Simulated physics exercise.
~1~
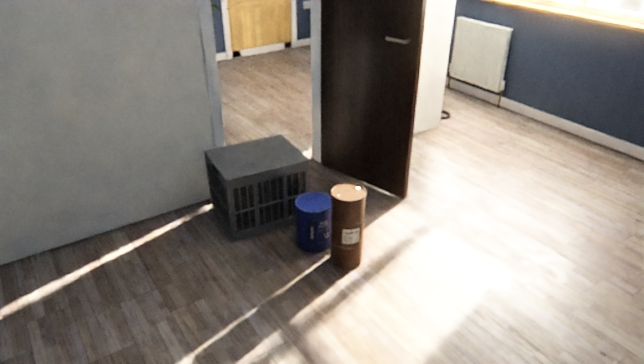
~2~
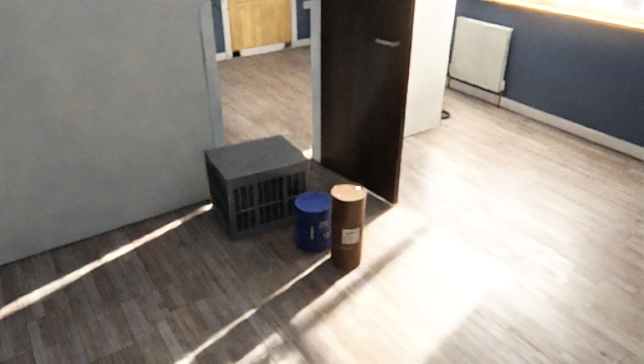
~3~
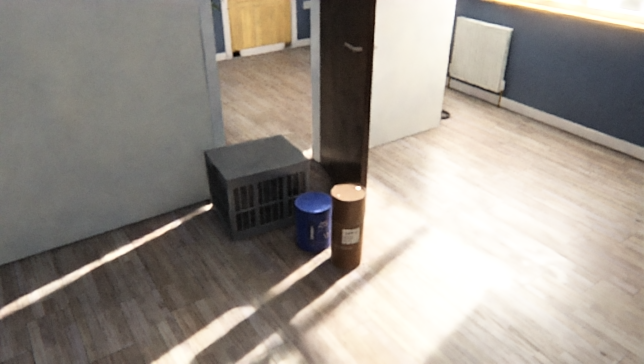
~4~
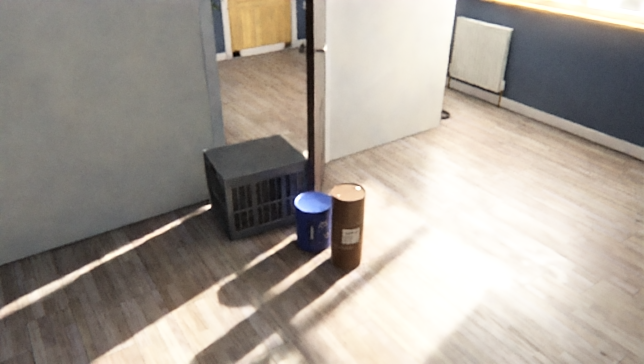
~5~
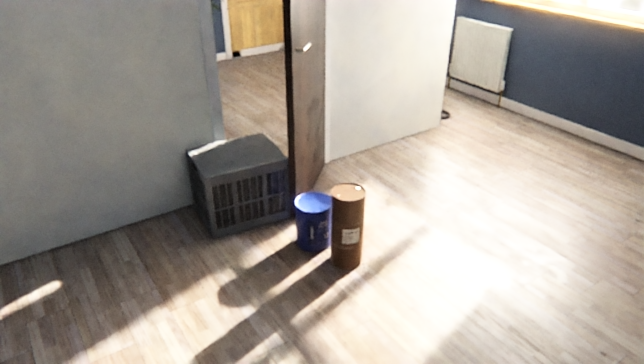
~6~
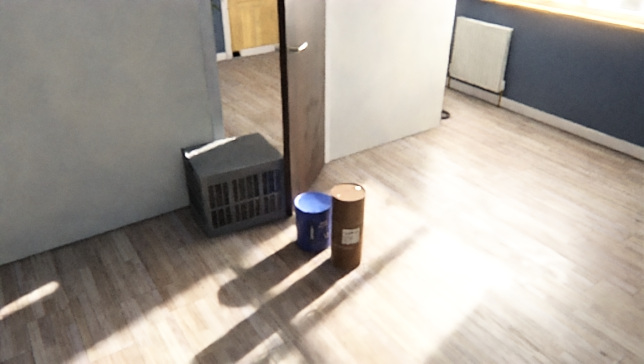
A dark door swings towards its frame, nudges the grey chest left, and stops partly open.
